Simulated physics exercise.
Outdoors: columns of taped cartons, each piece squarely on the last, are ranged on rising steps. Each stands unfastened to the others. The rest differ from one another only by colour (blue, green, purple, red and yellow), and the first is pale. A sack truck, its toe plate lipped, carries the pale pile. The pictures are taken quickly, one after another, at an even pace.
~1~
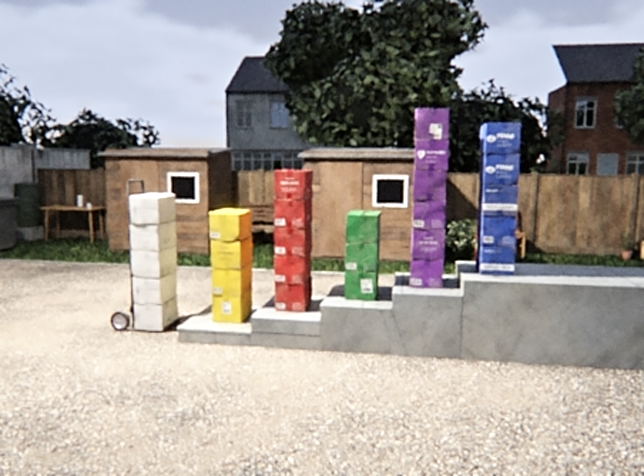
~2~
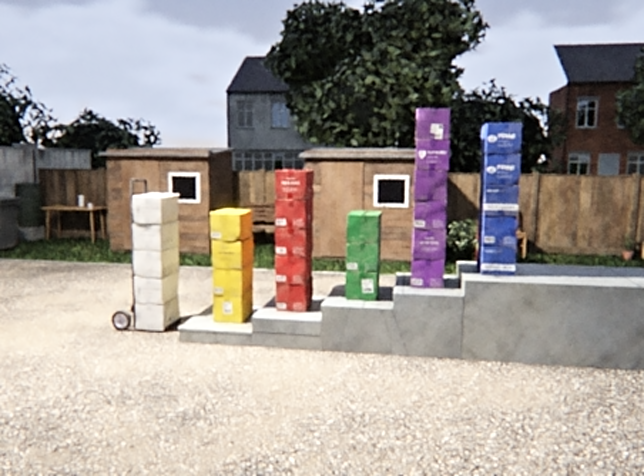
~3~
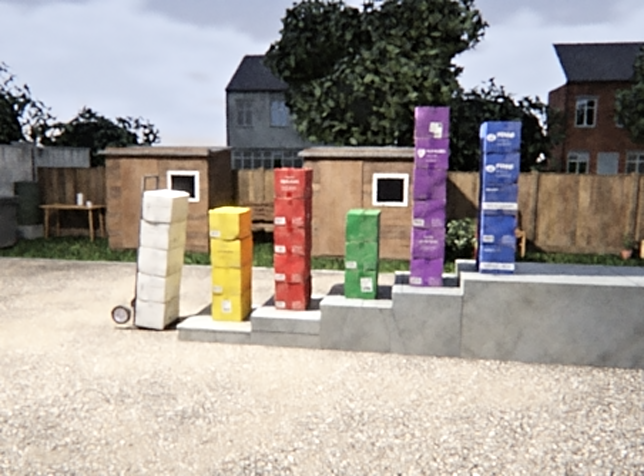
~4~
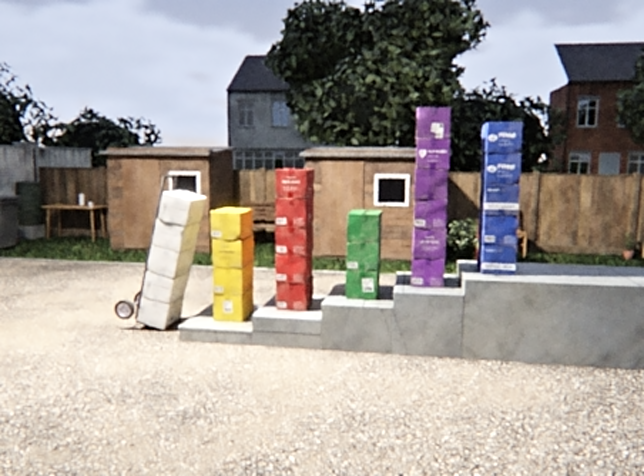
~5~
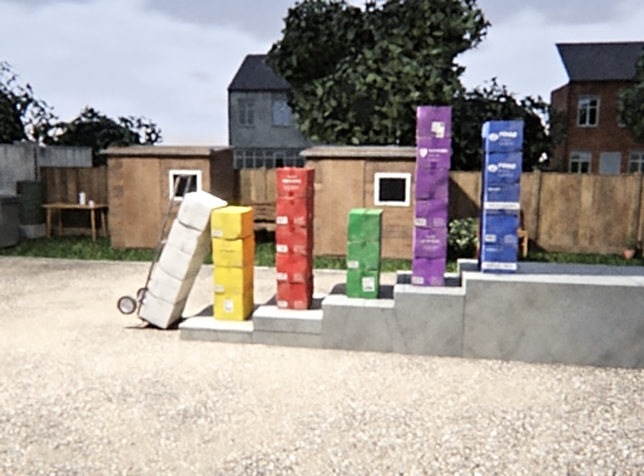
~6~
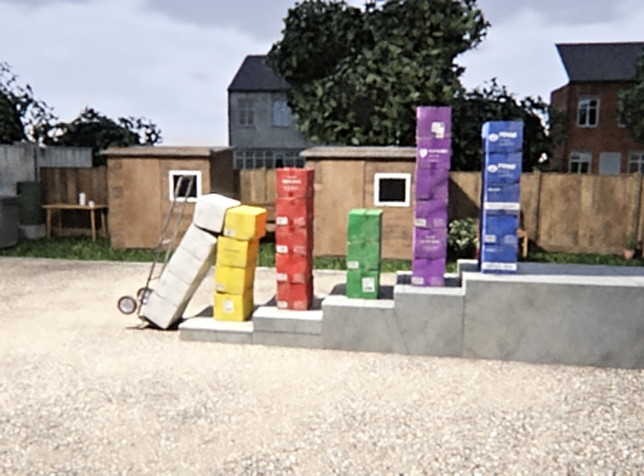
The footage shows stacks of coloured cartons standing on rising steps while a sack truck carrying a pale stack tilts rightward, its cartons leaning against the yellow stack and pushing that stack's top carton slightly to the right.
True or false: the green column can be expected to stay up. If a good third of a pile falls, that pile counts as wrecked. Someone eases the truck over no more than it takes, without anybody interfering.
True.
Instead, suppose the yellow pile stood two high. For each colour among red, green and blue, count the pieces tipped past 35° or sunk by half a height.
The end counts by colour are red 0, green 0 and blue 0.
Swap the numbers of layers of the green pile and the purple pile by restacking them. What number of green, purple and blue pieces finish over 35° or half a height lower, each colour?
Green 6, purple 3, blue 5.
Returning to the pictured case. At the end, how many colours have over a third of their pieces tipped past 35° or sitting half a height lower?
The number is 2.
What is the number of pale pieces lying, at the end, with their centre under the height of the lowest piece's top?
The pale count is 1.
Soon after the last picture, 4 of the pale pile down; none of the 3 green cartons down (0 of 23 in all colours); top green carton unmoved; top yellow carton leaning clearly.
A little later, 5 of the pale pile down; none of the 3 green cartons down (0 of 23 in all colours); top green carton unmoved; top red carton leaning a little.
Later still, 4 of the pale pile down; none of the 3 green cartons down (2 of 23 in all colours); top green carton leaning clearly; top yellow carton leaning barely.
At rest, 4 of the pale pile down; none of the 3 green cartons down (8 of 23 in all colours); top green carton leaning clearly; top yellow carton leaning clearly, half its height lower. As the last picture would show them, middles, top green carton near (399, 228), top yellow carton near (311, 240).
